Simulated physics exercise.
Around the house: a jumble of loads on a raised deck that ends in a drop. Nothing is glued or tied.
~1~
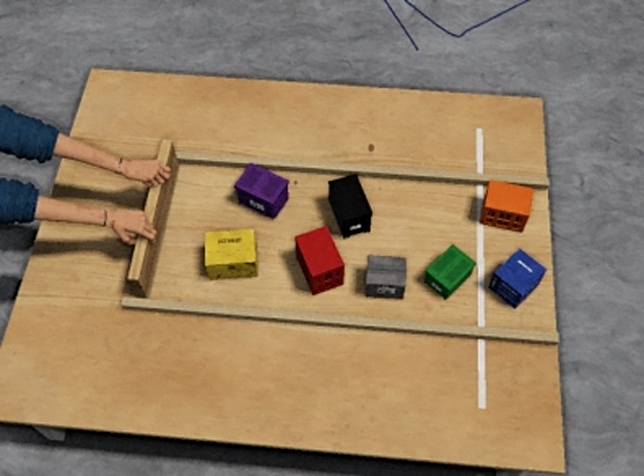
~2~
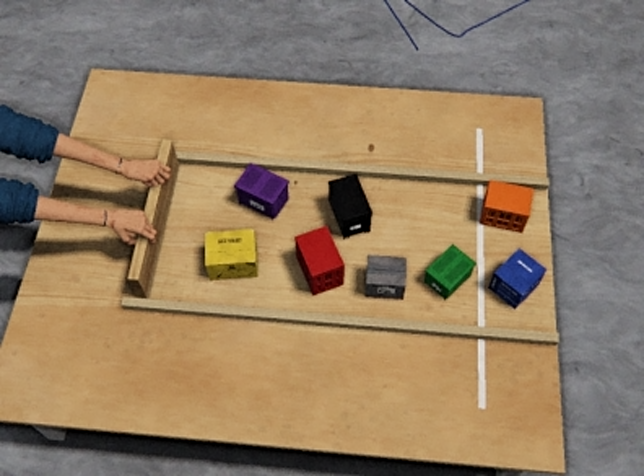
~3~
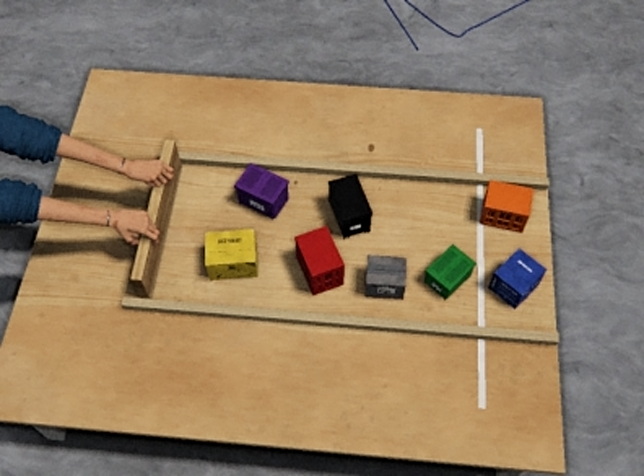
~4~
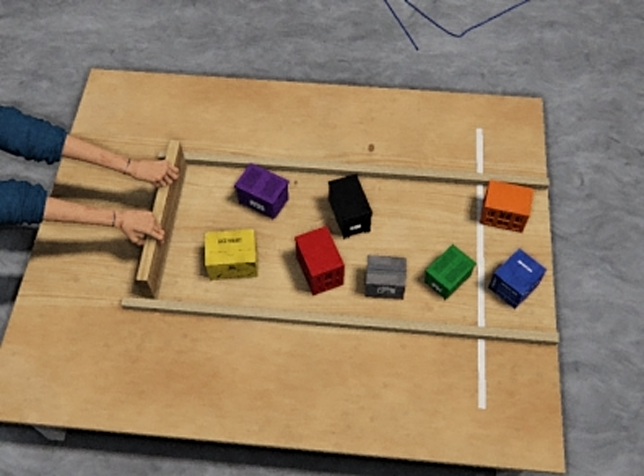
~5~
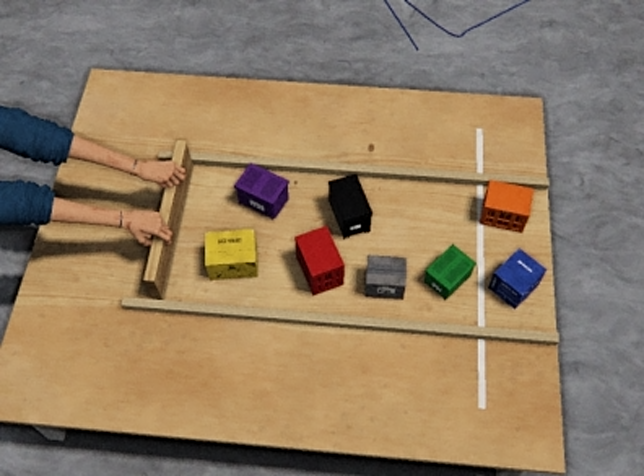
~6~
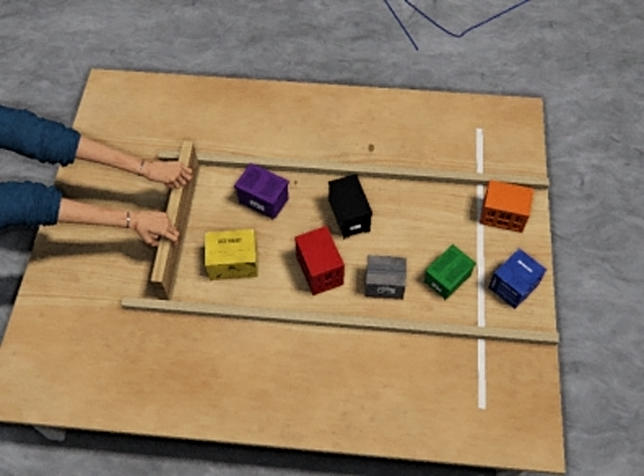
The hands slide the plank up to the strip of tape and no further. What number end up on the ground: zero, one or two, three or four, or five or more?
As it turns out, the number that fall off is three or four.
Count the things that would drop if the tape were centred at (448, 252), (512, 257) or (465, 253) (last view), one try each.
In that order 2, 5 and 3.
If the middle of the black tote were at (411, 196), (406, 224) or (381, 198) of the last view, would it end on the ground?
In turn it remains up; survives; stays on.
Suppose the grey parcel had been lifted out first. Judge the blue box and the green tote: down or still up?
The blue box drops off, the green tote falls.
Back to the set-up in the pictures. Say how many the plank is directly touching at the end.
It touches 3.
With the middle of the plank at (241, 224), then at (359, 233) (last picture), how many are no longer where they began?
At the one place 2, at the other 7.
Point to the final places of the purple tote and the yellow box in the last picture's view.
About (505, 200), and the other about (508, 280).
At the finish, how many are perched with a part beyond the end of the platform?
That would be 2.
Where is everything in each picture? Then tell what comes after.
The first picture shows blue box (517, 279); orange crate (506, 206); green tote (449, 273); plank (155, 218); tape (481, 254).
The second picture shows orange crate (506, 207); yellow box (232, 255).
The third picture shows green tote (449, 273); black tote (350, 207).
The fourth picture shows blue box (517, 279); plank (163, 218).
The fifth picture shows orange crate (506, 207); grey parcel (386, 278).
The sixth picture shows blue box (517, 279); orange crate (506, 207); green tote (449, 273); plank (177, 219); tape (481, 254).
A little later, none off yet; blue box at rest near (517, 279); orange crate at rest near (506, 207); green tote at rest near (449, 273).
When it is over, the number that fall off is three or four; down, grey parcel, green tote and blue box.
